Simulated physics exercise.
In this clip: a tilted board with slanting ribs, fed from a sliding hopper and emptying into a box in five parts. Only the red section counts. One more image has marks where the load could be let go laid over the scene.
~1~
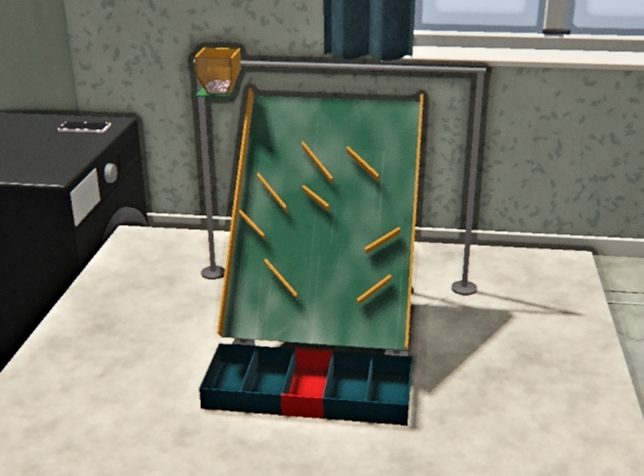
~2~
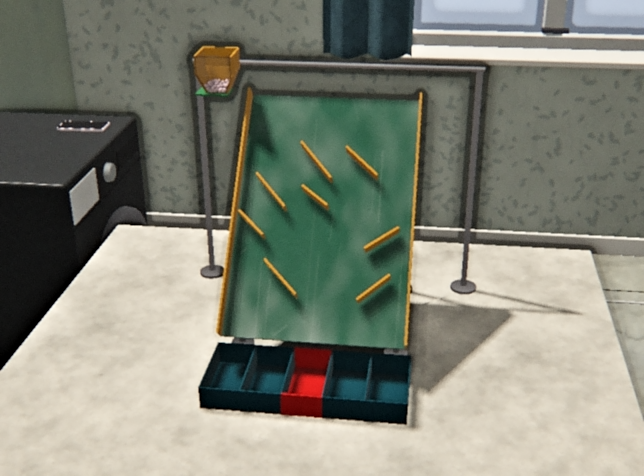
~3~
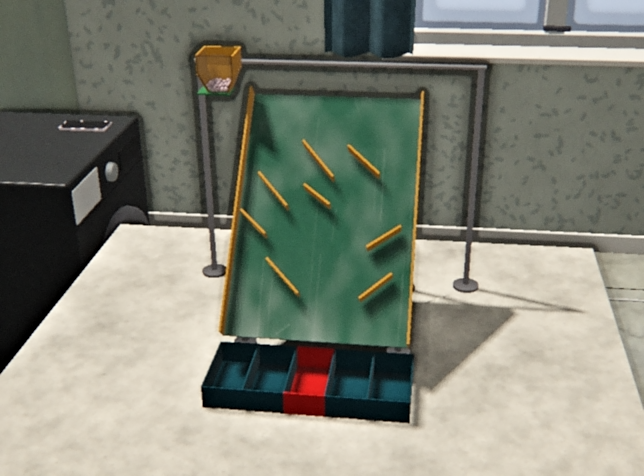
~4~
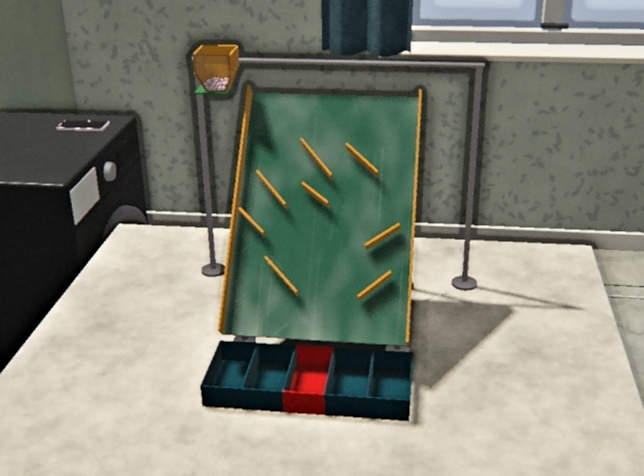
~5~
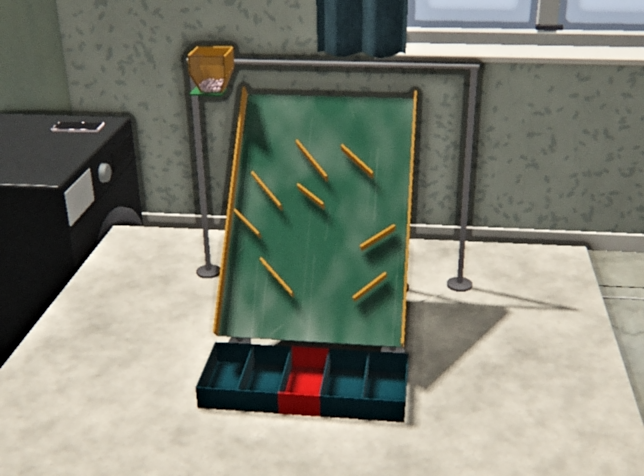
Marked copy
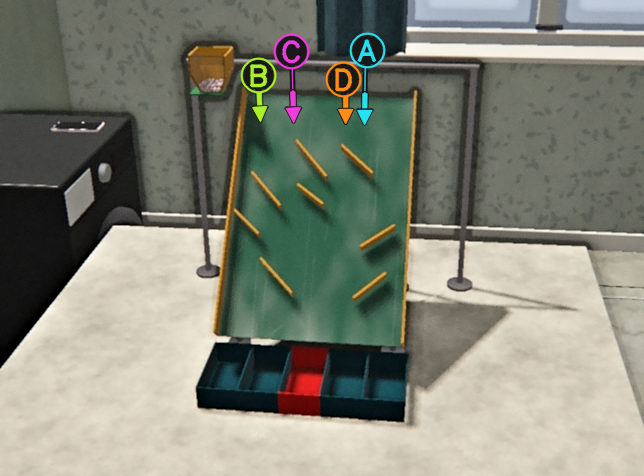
A tilted green board with slanting orange ribs stood on a table above a box with one red section, a small hopper at its upper left, and nothing moved except the view, which shifted slightly.
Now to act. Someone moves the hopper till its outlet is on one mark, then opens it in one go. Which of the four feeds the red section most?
Take C.
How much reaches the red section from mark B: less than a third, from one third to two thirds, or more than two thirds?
Mark B gives less than a third.
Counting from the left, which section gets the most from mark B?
It is the fourth one.
On the marked copy, mark A meets the board at (364, 119); mark B meets the board at (260, 116); mark C meets the board at (293, 117); mark D meets the board at (345, 118).
If A is chosen, about a quarter in the red section, about two thirds in other sections, a small part outside the box.
If B is chosen, about a quarter in the red section, about two thirds in other sections, a stray few held on the board, a small part outside the box.
If C is chosen, about a third in the red section, about half in other sections, a small part outside the box.
If D is chosen, about a quarter in the red section, about two thirds in other sections, a small part outside the box.
